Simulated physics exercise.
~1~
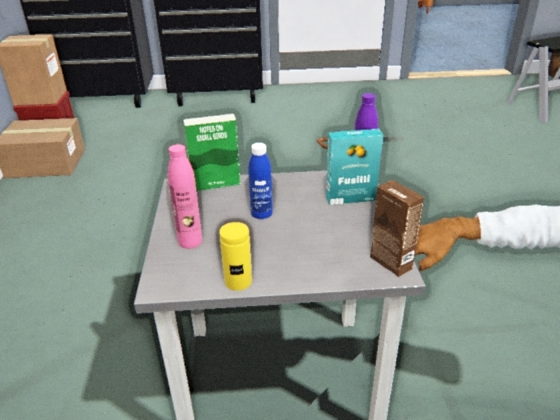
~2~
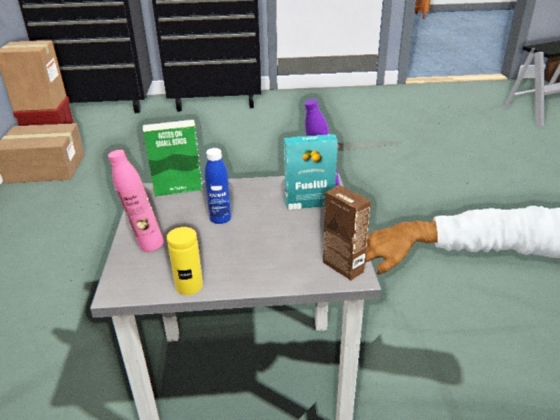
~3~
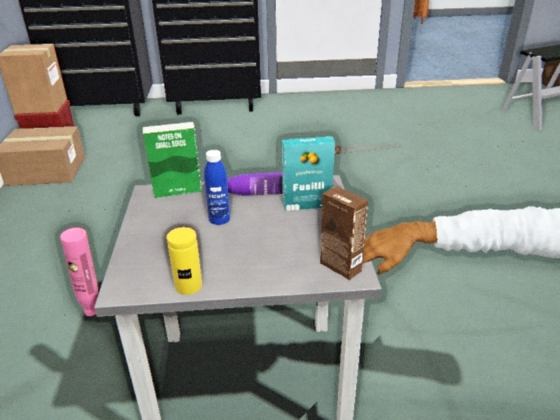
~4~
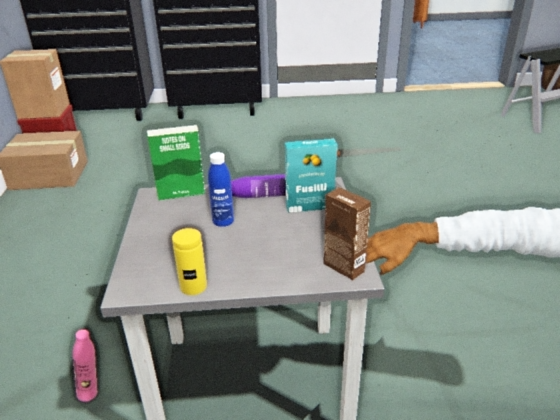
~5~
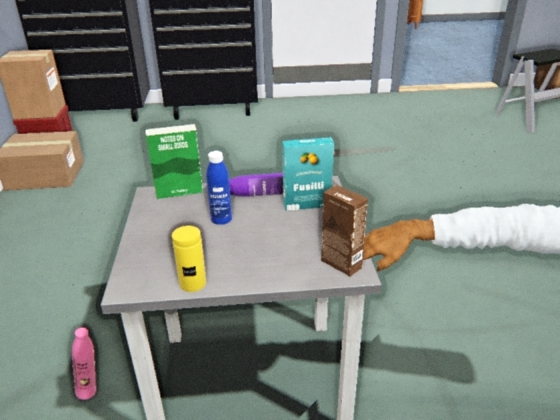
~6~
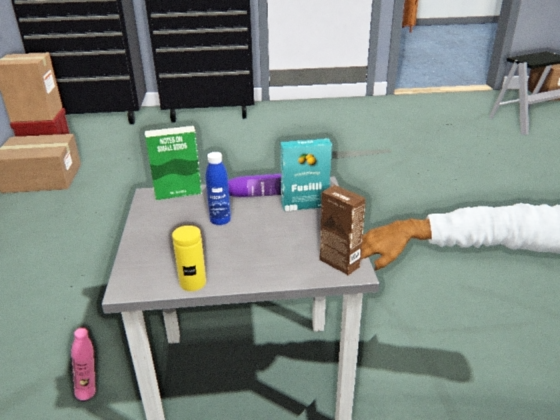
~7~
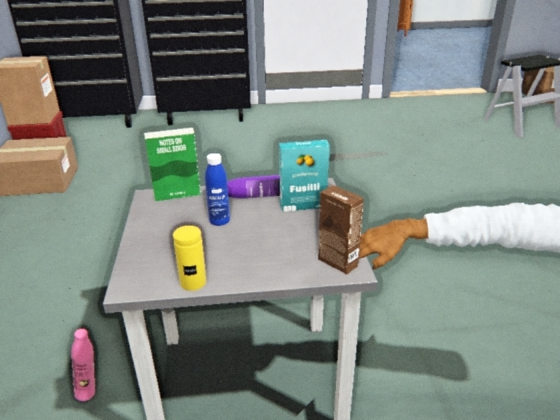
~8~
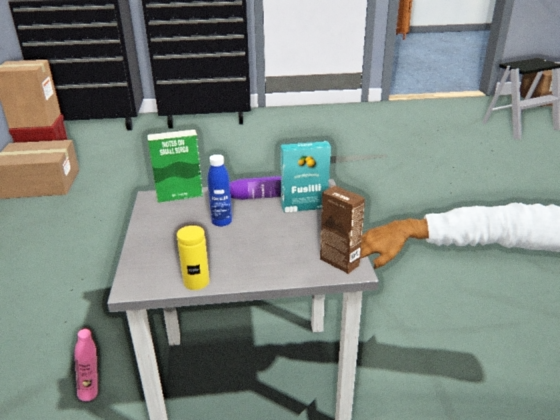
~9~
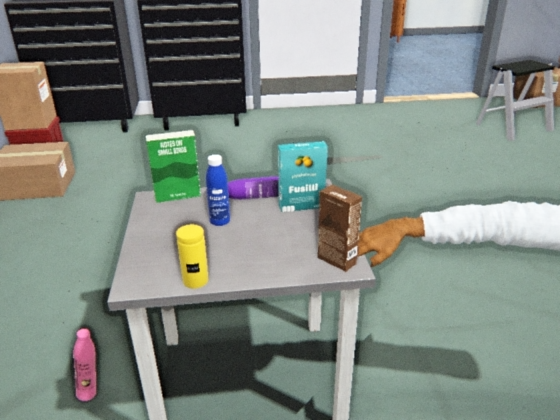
The pink bottle falls off the left of the sliding table as the purple one topples.
